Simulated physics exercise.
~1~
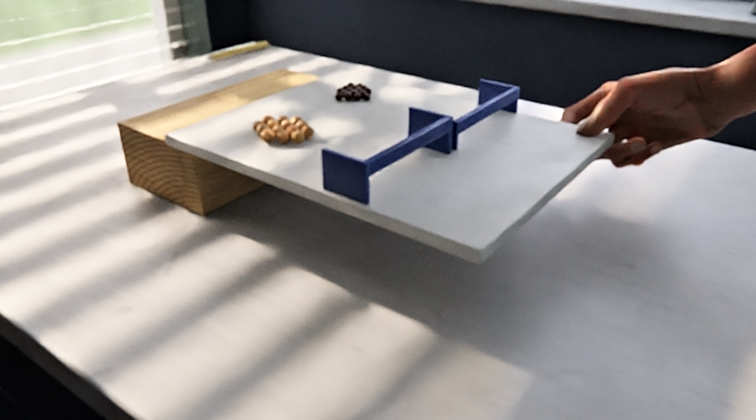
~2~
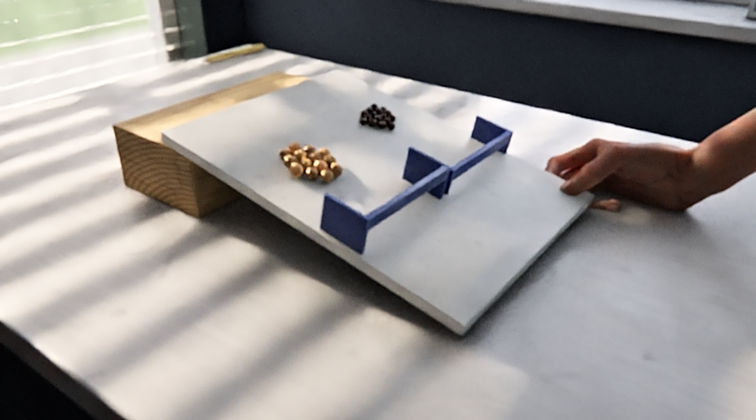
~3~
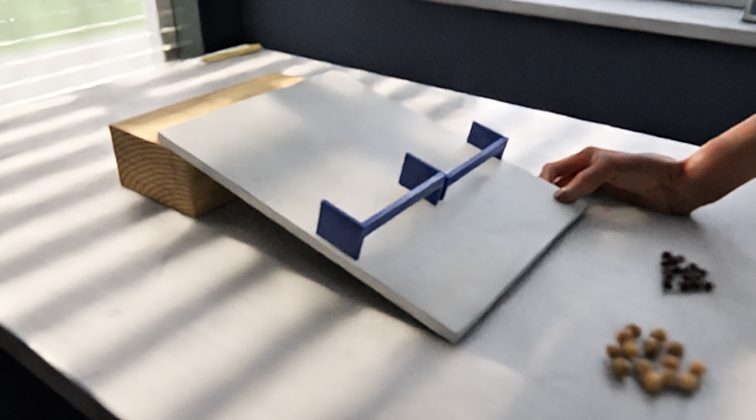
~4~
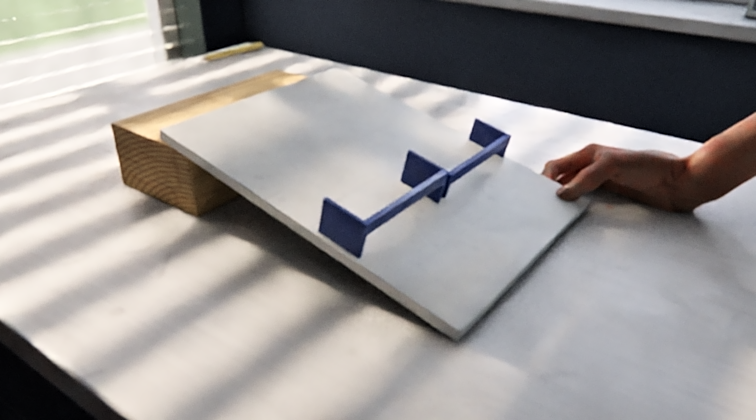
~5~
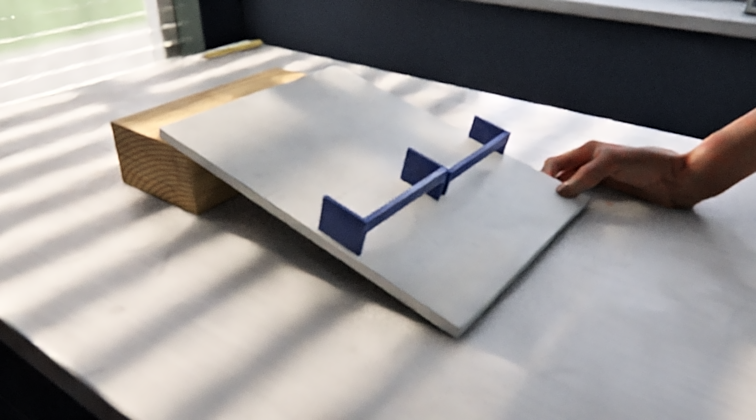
On a sunlit tabletop, a hand lowered the right end of a white board propped on a wooden block, and the tan and dark clusters of little balls slid down beneath the blue gates, off the board and out of view, leaving it sloping and empty.
